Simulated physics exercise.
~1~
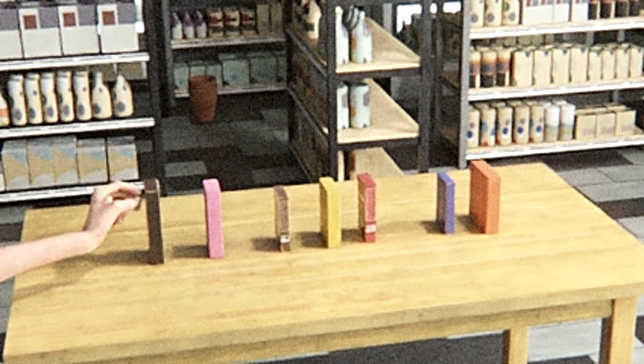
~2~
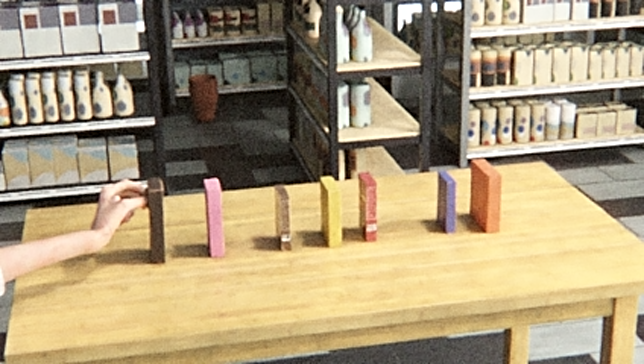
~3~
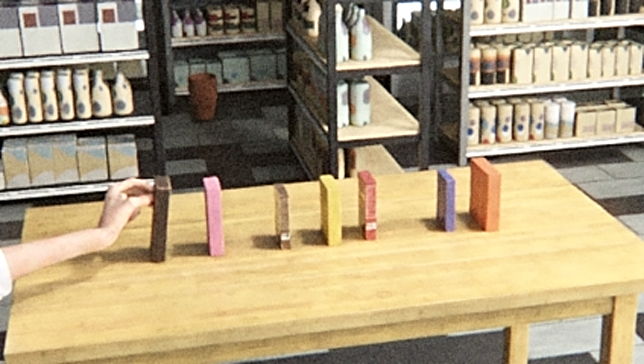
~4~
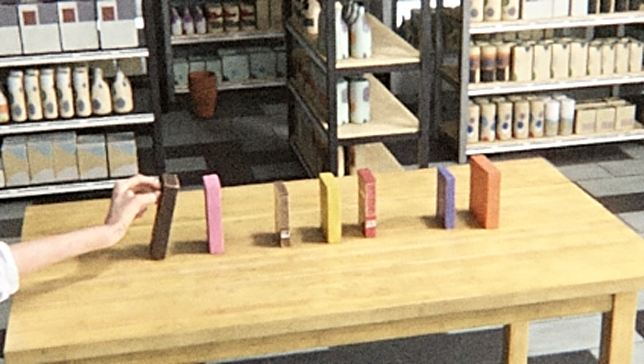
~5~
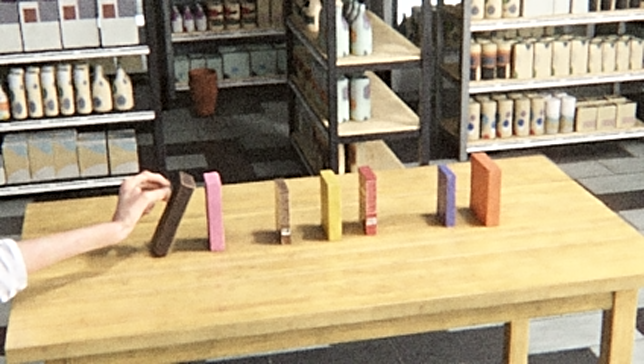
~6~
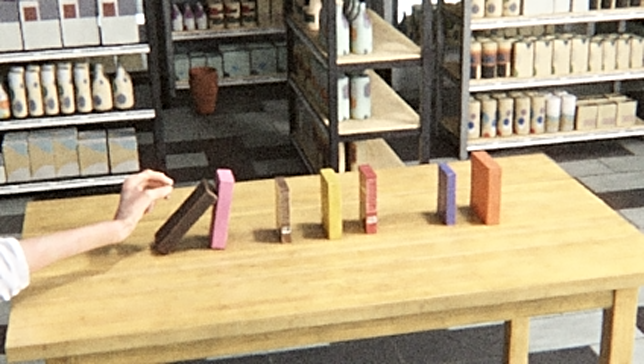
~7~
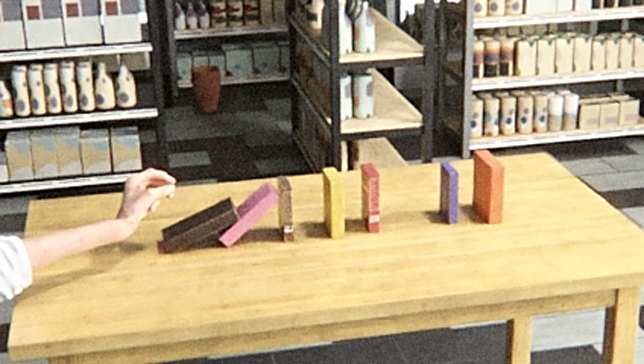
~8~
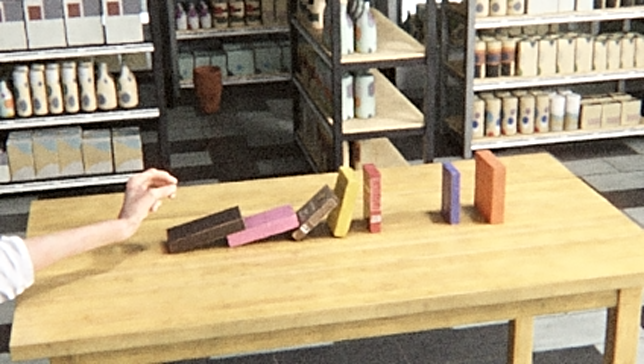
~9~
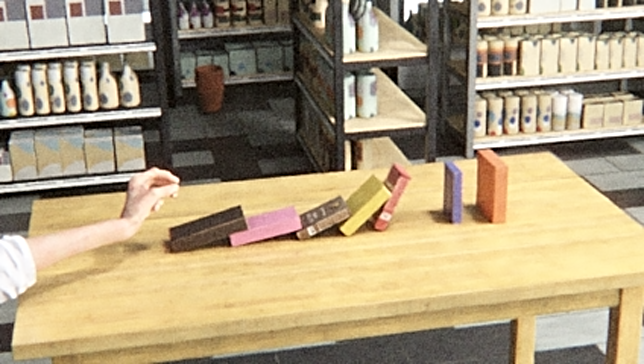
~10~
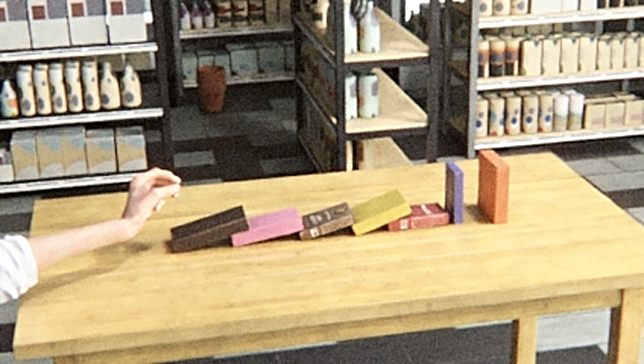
In a shop with stocked shelves, seven upright pieces stand in a row like dominoes on a wooden table. A hand at the left slowly tips the black board rightward until it leans away from the fingers and falls against the pink board. The pink board topples into the brown packet, which tips into the yellow block. The yellow block then knocks over the red packet, while the hand stays raised behind them. The five toppled pieces end lying in an overlapping line, with the blue board and orange block still upright at the right.
